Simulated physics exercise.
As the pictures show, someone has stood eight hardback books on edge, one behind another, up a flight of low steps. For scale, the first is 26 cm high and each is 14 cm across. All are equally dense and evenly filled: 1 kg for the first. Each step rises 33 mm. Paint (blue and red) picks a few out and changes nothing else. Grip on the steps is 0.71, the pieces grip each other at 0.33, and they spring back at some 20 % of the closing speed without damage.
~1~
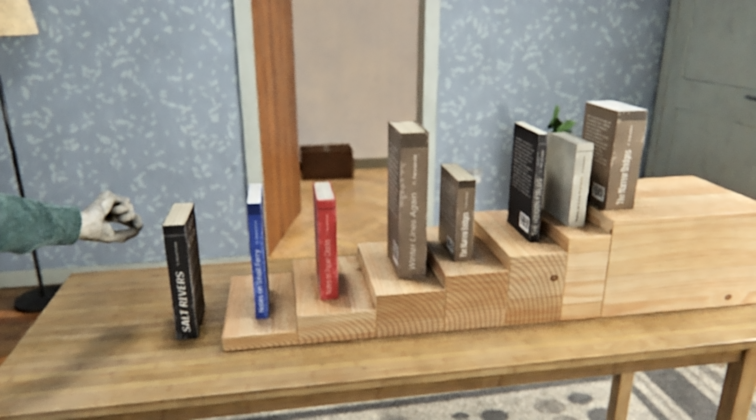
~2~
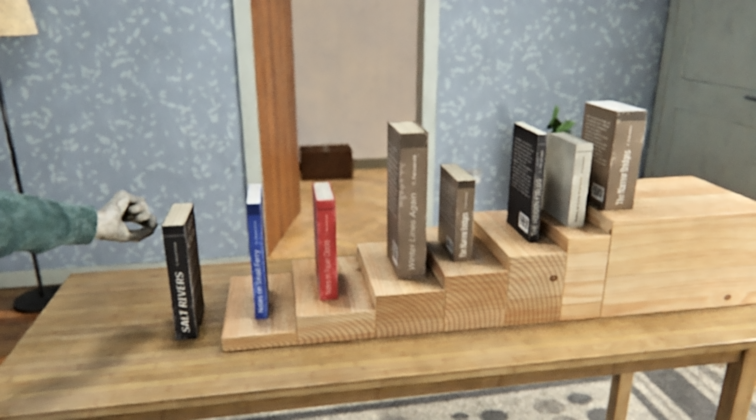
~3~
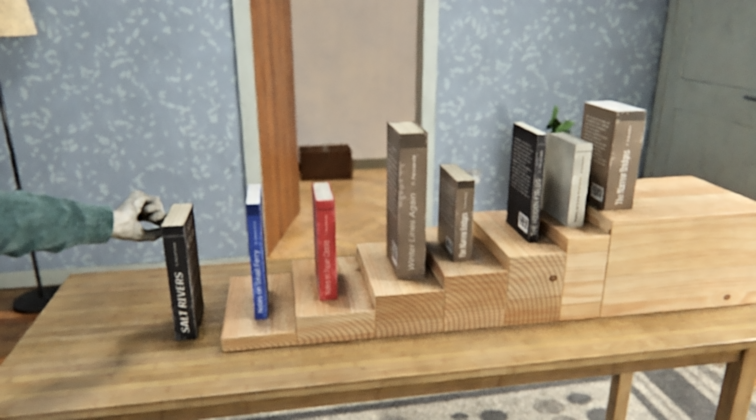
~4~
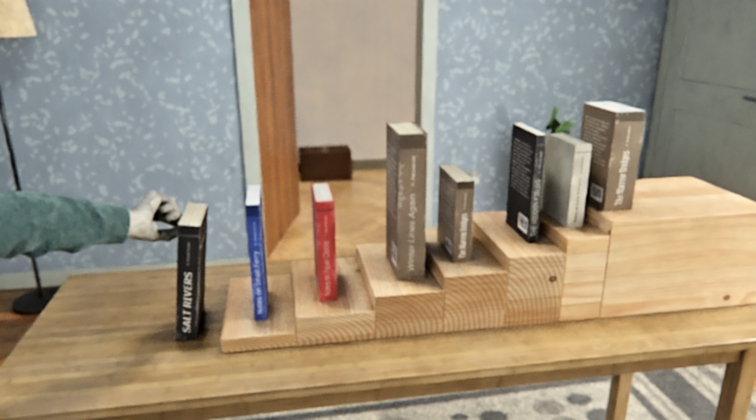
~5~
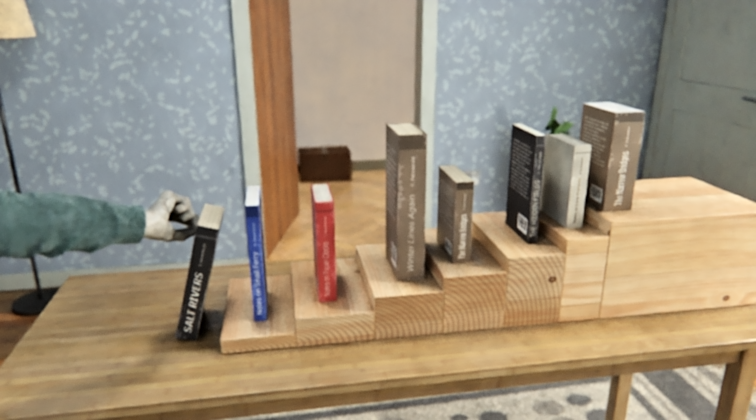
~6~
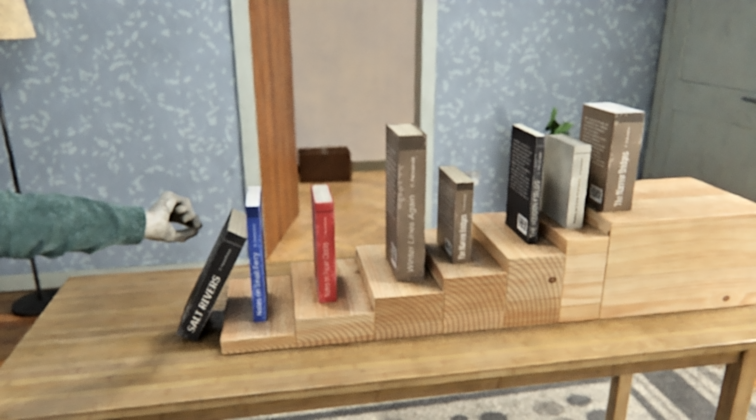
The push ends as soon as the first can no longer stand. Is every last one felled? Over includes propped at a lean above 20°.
Here no, some stay up.
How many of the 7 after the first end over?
It comes to 5.
Then, 0.14 s past the last view, 1 of the 7 other books over; blue book 21° from how it stood.
Then, 0.30 s past the last view, 2 of the 7 other books over; blue book 49° from how it stood; red book 35° from how it stood.
Then, 0.62 s past the last view, 4 of the 7 other books over; blue book 60° from how it stood; red book 57° from how it stood.
Then, 0.82 s past the last view, 5 of the 7 other books over; blue book 59° from how it stood; red book 53° from how it stood.
In the end, 5 of the 7 other books over; blue book 60° from how it stood; red book 56° from how it stood. Two left standing. From the last view, middles, blue book near (313, 271), red book near (371, 253).
